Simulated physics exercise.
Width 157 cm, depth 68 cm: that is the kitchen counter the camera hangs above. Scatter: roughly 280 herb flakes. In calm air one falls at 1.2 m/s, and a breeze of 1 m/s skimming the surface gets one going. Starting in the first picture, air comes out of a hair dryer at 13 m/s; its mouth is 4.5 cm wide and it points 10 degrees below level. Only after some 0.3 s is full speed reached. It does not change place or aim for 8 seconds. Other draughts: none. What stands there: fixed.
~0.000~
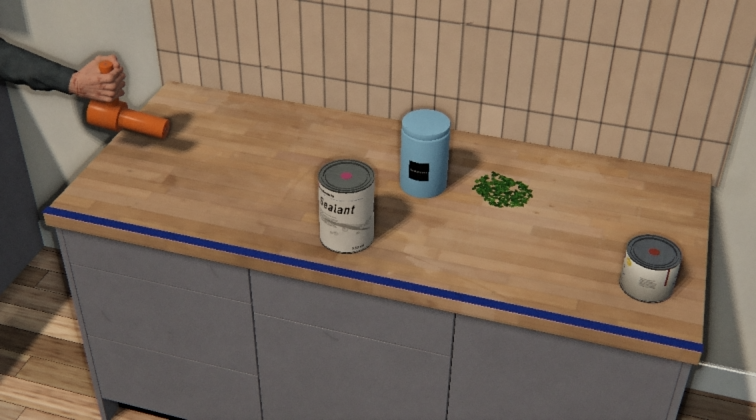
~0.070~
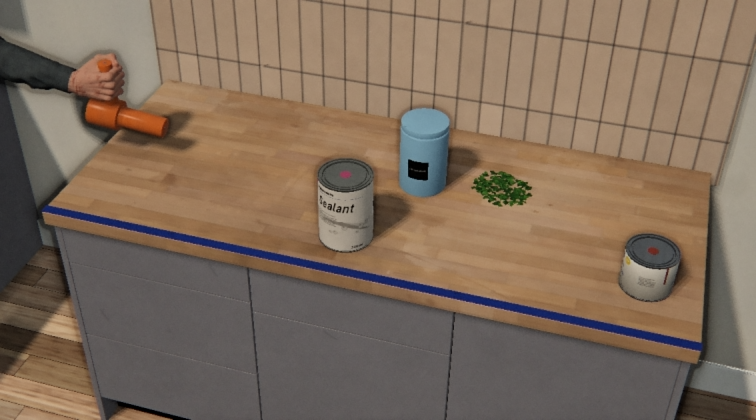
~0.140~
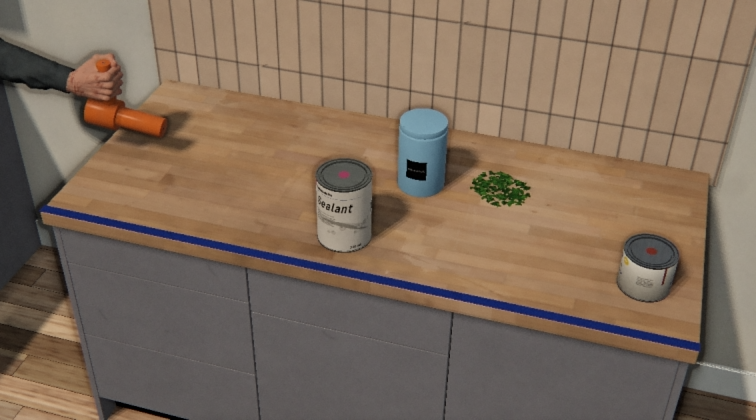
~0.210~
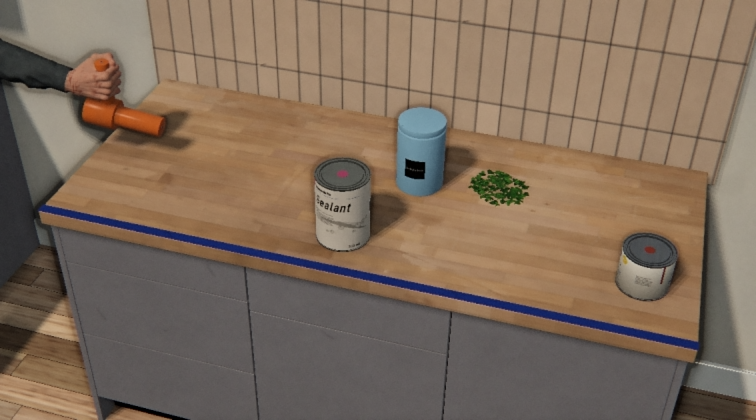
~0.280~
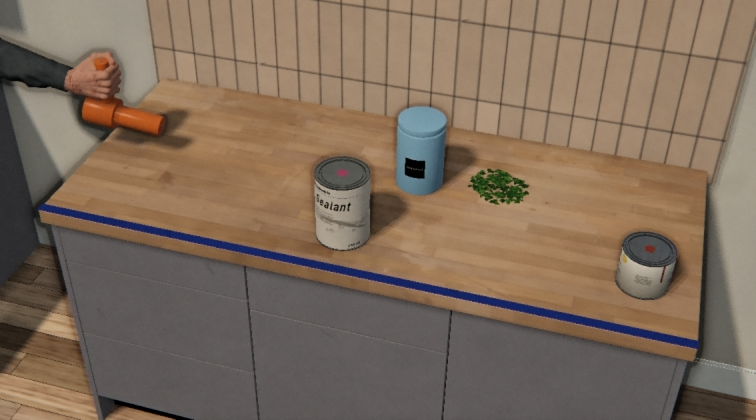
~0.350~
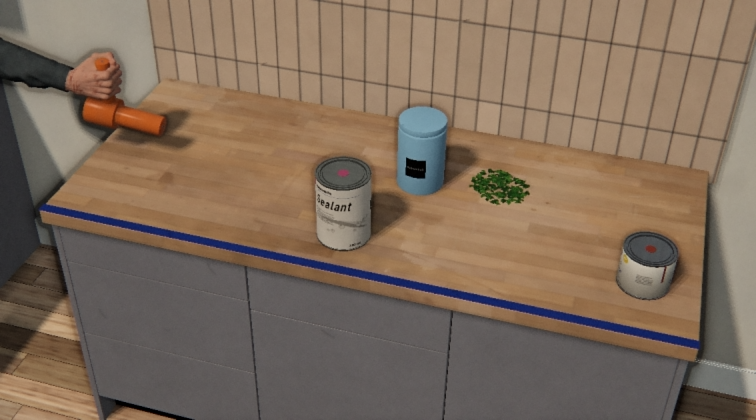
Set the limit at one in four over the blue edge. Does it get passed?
No, that many or fewer.
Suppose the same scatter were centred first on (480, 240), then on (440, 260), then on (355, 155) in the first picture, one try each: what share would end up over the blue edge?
Try by try: About 80 per cent, 40 per cent and 0 per cent.
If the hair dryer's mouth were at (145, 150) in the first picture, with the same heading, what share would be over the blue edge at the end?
In that case roughly 0 percent.
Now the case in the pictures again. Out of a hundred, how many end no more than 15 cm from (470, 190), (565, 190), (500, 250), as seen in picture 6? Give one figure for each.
In turn about 40 %, 15 %, 0 %.
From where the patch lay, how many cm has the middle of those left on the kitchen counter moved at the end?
About 5 cm.
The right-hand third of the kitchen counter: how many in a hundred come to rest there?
Share at the end: Close to 20 %.
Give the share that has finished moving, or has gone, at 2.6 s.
Roughly 30 % of them.
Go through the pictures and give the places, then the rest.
The middle of the herb flakes is near (503, 192), none has stirred yet and the mouth of the hair dryer is at (166, 129), in the first picture.
The middle of the herb flakes is near (503, 188), none has stirred yet and the blue edge is centred on (346, 276), in the second picture.
The middle of the herb flakes is near (501, 188), none has stirred yet, the top of a jar is at (424, 121) and the top of a tin is at (344, 174), in the third picture.
The middle of the herb flakes is near (500, 187) and none has stirred yet, in the fourth picture.
The middle of the herb flakes is near (500, 186) and none has stirred yet, in the fifth picture.
The middle of the herb flakes is near (500, 186) and none has stirred yet, in the sixth picture.
After 1.6 s the count stands so, 0 % are over the blue edge; the middle of those still in play is near (502, 182).
After 2.6 s the count stands so, 0 % are over the blue edge; the middle of those still in play is near (502, 182).
After 4.4 s the count stands so, 0 % are over the blue edge; the middle of those still in play is near (503, 182).
After 8.0 s, at the end, 0 % are over the blue edge; the middle of those still in play is near (498, 182).
